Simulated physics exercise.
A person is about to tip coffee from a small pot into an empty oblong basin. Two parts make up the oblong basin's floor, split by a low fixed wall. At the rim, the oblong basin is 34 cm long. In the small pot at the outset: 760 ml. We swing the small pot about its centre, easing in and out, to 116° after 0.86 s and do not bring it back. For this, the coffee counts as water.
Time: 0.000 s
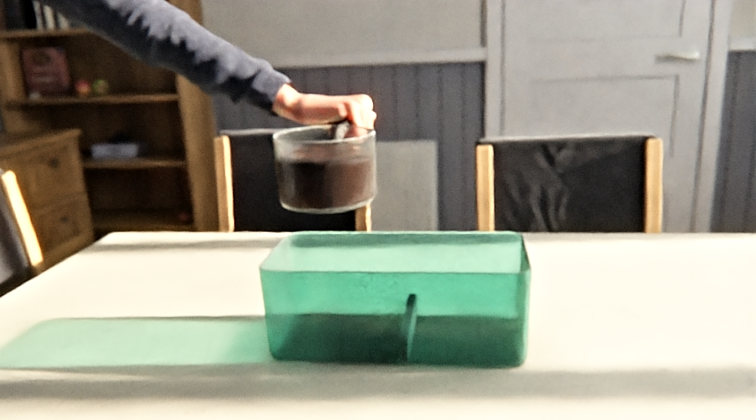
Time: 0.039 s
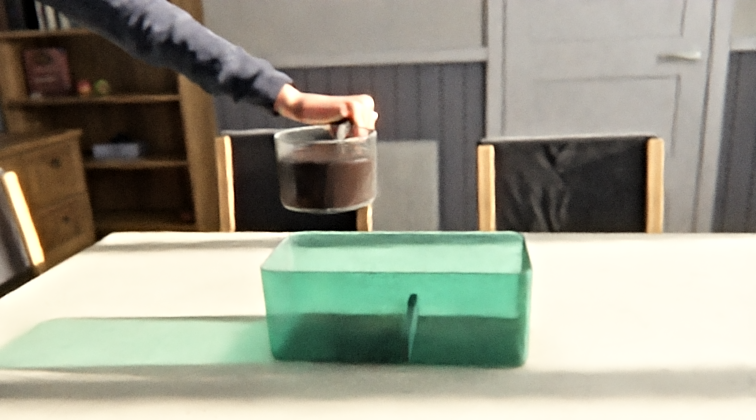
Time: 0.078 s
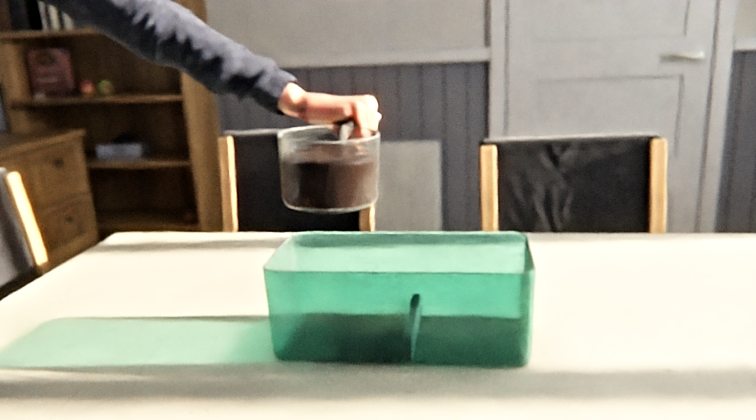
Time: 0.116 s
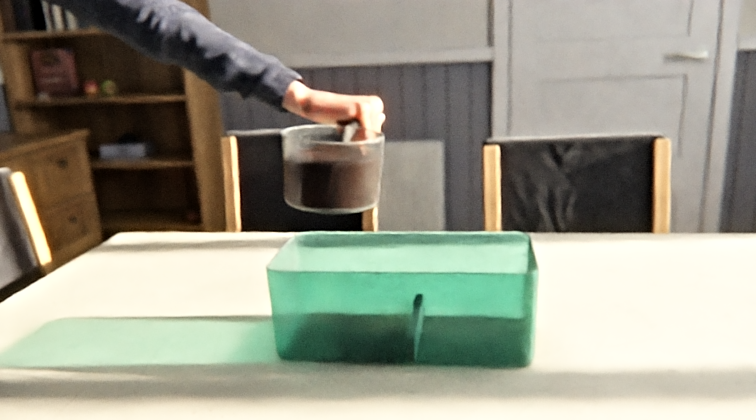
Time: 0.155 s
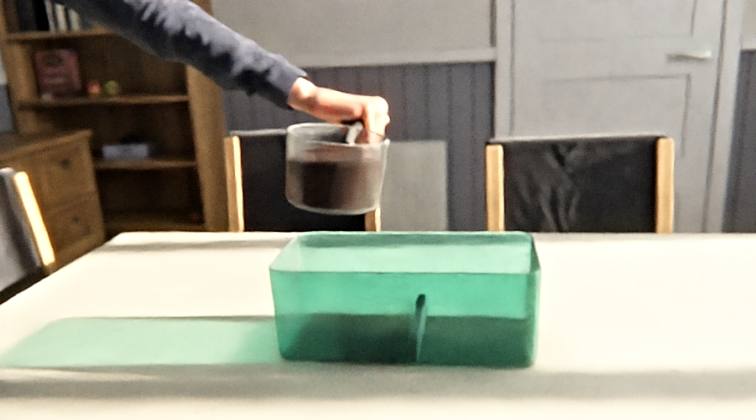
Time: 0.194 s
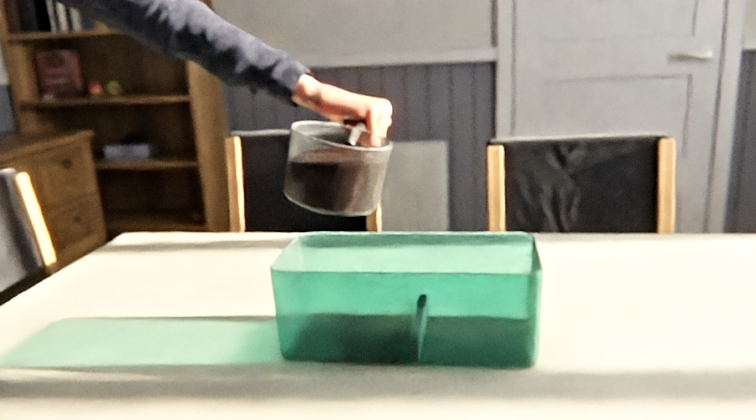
A hand holds a small pot of dark liquid above a green basin, tilting it slightly right.
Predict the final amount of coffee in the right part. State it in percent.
The right part ends with roughly 66 per cent.
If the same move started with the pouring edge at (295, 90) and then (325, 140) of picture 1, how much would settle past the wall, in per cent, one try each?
In order, 15 and 15 per cent.
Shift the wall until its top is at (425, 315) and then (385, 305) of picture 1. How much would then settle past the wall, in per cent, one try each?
50 in a hundred, followed by 95 in a hundred.
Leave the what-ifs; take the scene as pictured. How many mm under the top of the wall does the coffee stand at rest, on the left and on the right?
Near 22 mm for the left and near 10 mm for the right.
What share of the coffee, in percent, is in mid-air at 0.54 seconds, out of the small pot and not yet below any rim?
About 28 per cent.
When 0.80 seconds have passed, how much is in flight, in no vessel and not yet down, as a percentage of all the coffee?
8 per cent, roughly.
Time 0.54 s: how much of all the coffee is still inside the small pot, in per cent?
About 64 percent.
Then, 0.54 s in, the tilt is 81° and 64 per cent is still to pour, 0 is left of the wall and 8 right of it.
Then, 0.80 s in, the tilt is 115° and 9 per cent is still to pour, 18 is left of the wall and 65 right of it.
Then, 1.07 s in, the tilt is 116° and 0 per cent is still to pour, 32 is left of the wall and 67 right of it.
Then, 1.36 s in, the tilt is 116° and 0 per cent is still to pour, 34 is left of the wall and 66 right of it.
Finally, 34 per cent lies left of the wall, 66 right of it and 0 outside.
